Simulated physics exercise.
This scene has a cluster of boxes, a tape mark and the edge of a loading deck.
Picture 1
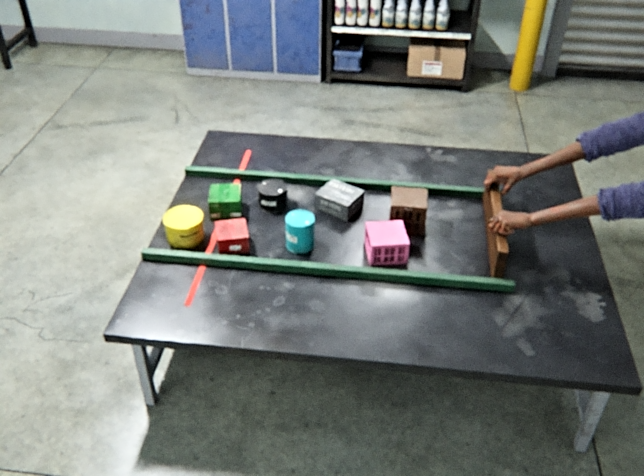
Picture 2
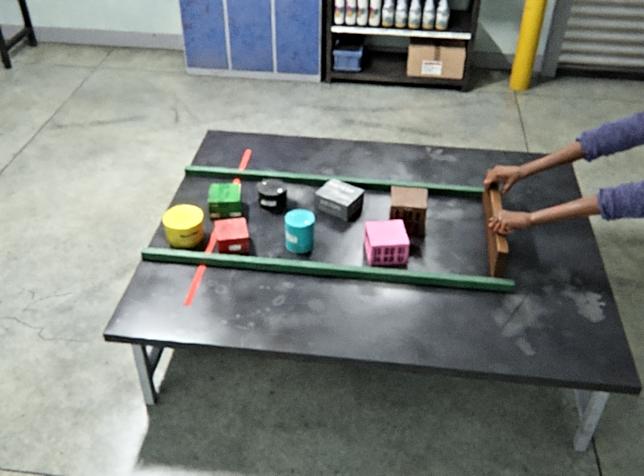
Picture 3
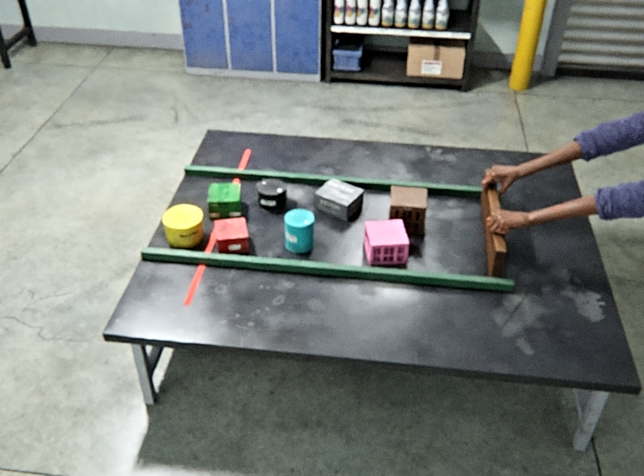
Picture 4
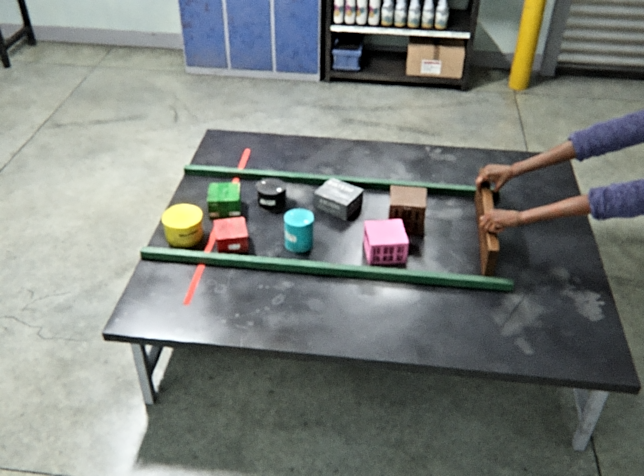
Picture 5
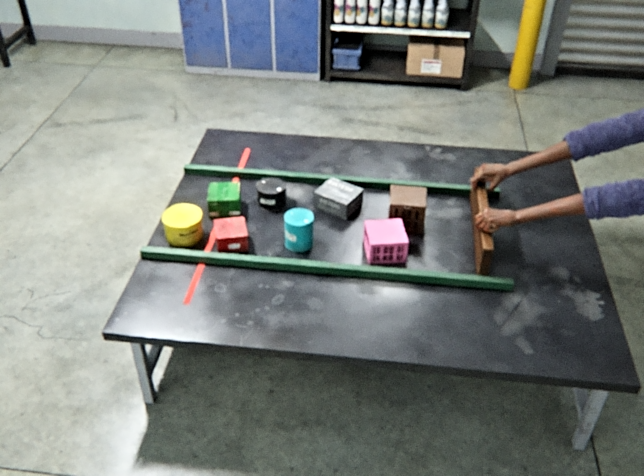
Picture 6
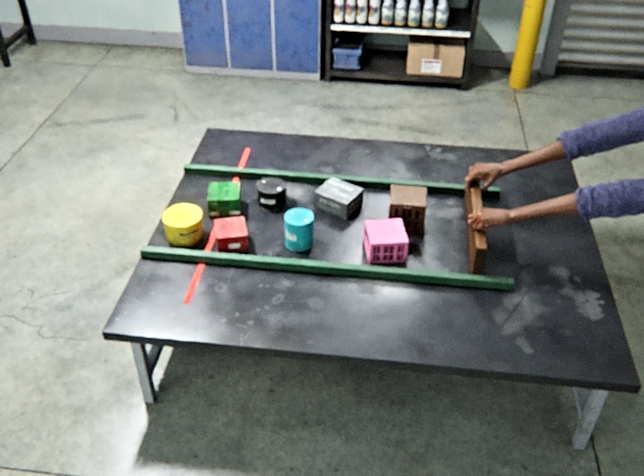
A black table stands on a concrete floor in a workshop, seen from above at an angle by a still camera. Between two green rails sit a yellow pail, green box and red tote near a red tape line at left, then black and turquoise canisters, a grey box, a pink crate and a brown box. Two purple-sleeved arms at right slide a wooden plank slightly leftward, while the objects stay still.
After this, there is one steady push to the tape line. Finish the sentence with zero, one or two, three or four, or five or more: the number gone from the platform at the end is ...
The number gone from the platform at the end is one or two.
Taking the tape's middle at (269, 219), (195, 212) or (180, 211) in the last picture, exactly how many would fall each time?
0, 5, 7.
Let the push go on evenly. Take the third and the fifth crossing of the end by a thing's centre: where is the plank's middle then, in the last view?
The middle sits near (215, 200) at the first moment and near (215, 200) at the second.
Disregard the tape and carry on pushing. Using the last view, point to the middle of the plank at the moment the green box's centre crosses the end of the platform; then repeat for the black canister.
Roughly (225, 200); roughly (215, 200).
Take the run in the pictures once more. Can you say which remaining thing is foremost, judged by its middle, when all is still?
Answer: The green box.
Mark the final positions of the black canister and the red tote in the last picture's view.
You'll find the black canister at roughly (185, 181) and the red tote at roughly (156, 235).
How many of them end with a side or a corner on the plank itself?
The count in contact is 3.
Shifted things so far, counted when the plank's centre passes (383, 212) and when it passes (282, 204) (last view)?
So far 3, and 8 at the second.
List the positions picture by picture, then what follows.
The first frame shows yellow pail (184, 227); green box (226, 202); red tote (232, 238); plank (494, 223); tape (223, 217).
The second frame shows green box (225, 202); grey box (339, 199).
The third frame shows red tote (232, 237); pink crate (386, 242).
The fourth frame shows yellow pail (183, 226); plank (486, 221).
The fifth frame shows green box (225, 200); turquoise canister (299, 230).
The sixth frame shows yellow pail (183, 225); green box (225, 200); red tote (231, 236); plank (474, 220); tape (222, 215).
Soon after, none off yet; yellow pail at rest near (183, 225); green box at rest near (225, 200); red tote at rest near (231, 236).
Then, none off yet; yellow pail at rest near (183, 225); green box at rest near (225, 200); red tote moved a little near (222, 236).
At rest, the number that fall off is one or two; fallen, yellow pail.
